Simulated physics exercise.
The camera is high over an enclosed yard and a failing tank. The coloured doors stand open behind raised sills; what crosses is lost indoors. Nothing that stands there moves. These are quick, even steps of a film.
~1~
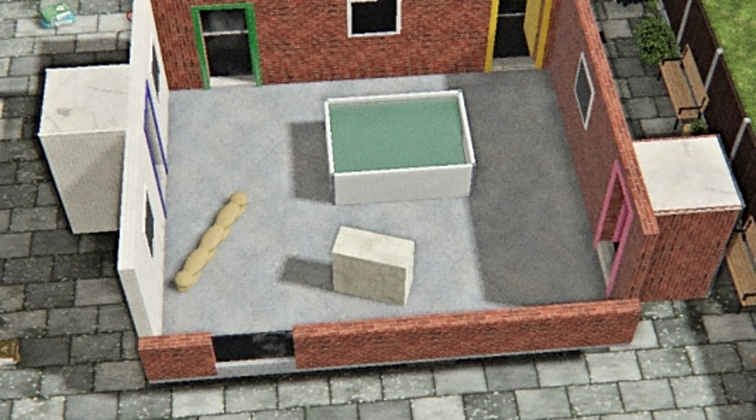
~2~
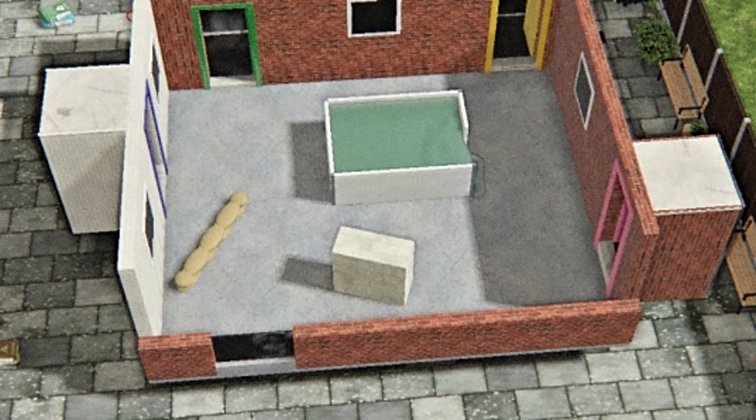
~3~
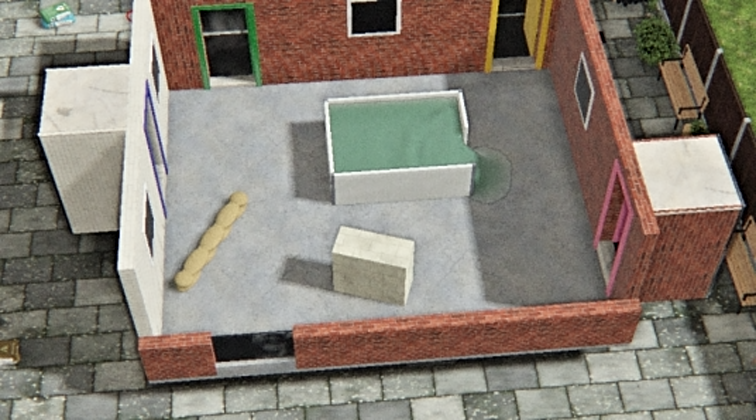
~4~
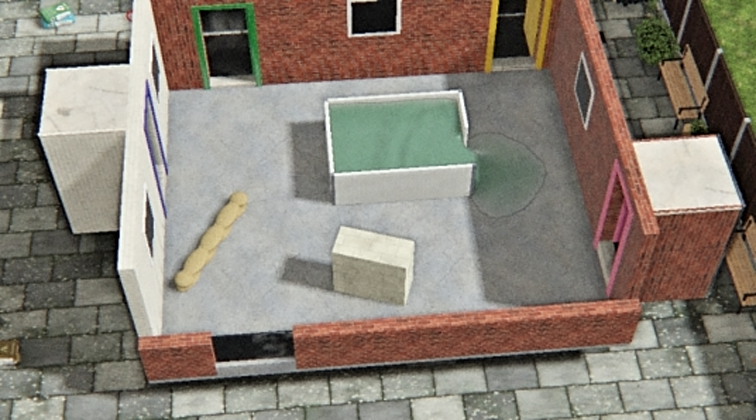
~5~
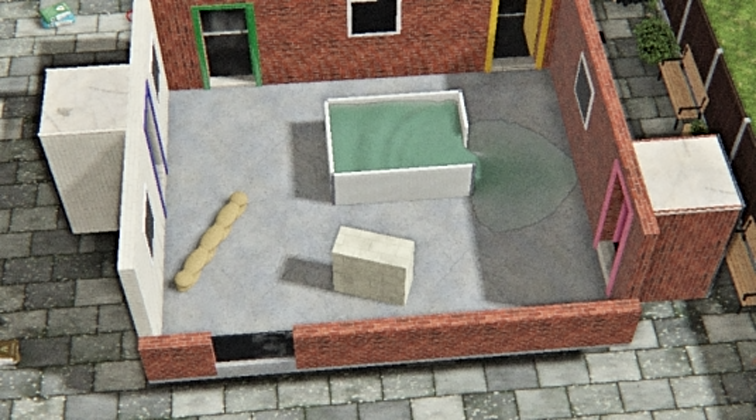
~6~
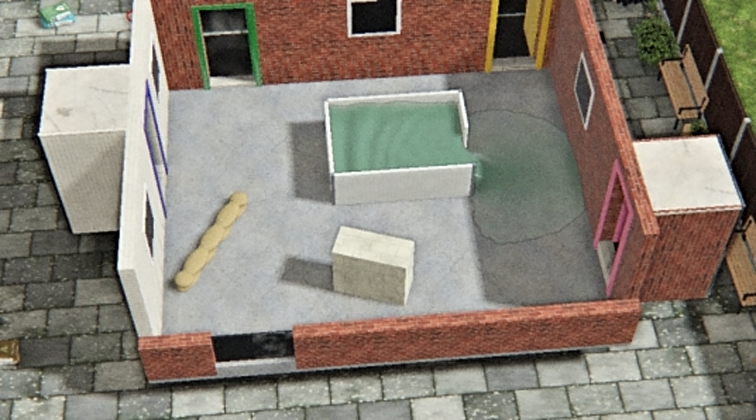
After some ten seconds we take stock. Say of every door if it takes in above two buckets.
The green door holds within the limit; the pink door holds within the limit; the blue door holds within the limit; the yellow door floods.
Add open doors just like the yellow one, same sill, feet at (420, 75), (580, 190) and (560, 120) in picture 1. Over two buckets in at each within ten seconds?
One after the other: Stays under, passes that mark, goes over.
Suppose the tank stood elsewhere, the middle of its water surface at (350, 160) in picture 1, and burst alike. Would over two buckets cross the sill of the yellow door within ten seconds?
One by one: The yellow door floods.
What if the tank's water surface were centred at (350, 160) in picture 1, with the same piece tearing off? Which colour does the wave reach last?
Last comes the blue door.
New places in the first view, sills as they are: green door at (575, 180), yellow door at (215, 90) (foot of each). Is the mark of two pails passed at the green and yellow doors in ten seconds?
One by one: The green one takes more, the yellow one stays under.
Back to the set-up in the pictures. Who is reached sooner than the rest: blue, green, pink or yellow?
I say the door marked pink.
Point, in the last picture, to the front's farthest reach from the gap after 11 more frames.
I would point to (615, 324).
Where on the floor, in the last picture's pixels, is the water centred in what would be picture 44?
I would point to (436, 194).
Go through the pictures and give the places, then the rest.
The first frame shows still water in the water tank at (398, 135).
In the second frame, the front is at a hidden place, out from the gap at (466, 166).
In the third frame, the front is at (505, 161), out from the gap at (466, 167).
In the fourth frame, the front is at (537, 161), out from the gap at (466, 168).
In the fifth frame, the front is at (576, 174), out from the gap at (466, 167).
In the sixth frame, water pours out at (466, 167) and has run to (584, 204).
A moment on, water covers 15 % of the floor; the green door not reached, the pink door wet at the sill, nothing in, the blue door not reached, the yellow door not reached.
Next, water covers 20 % of the floor; the green door not reached, the pink door wet at the sill, nothing in, the blue door not reached, the yellow door under two buckets in.
Then, water covers 40 % of the floor; the green door not reached, the pink door wet at the sill, nothing in, the blue door not reached, the yellow door over two buckets in.
Later, water covers 75 % of the floor; the green door wet at the sill, nothing in, the pink door wet at the sill, nothing in, the blue door not reached, the yellow door far over two buckets in.
In the end, water covers 95 % of the floor; the green door wet at the sill, nothing in, the pink door wet at the sill, nothing in, the blue door wet at the sill, nothing in, the yellow door far over two buckets in.
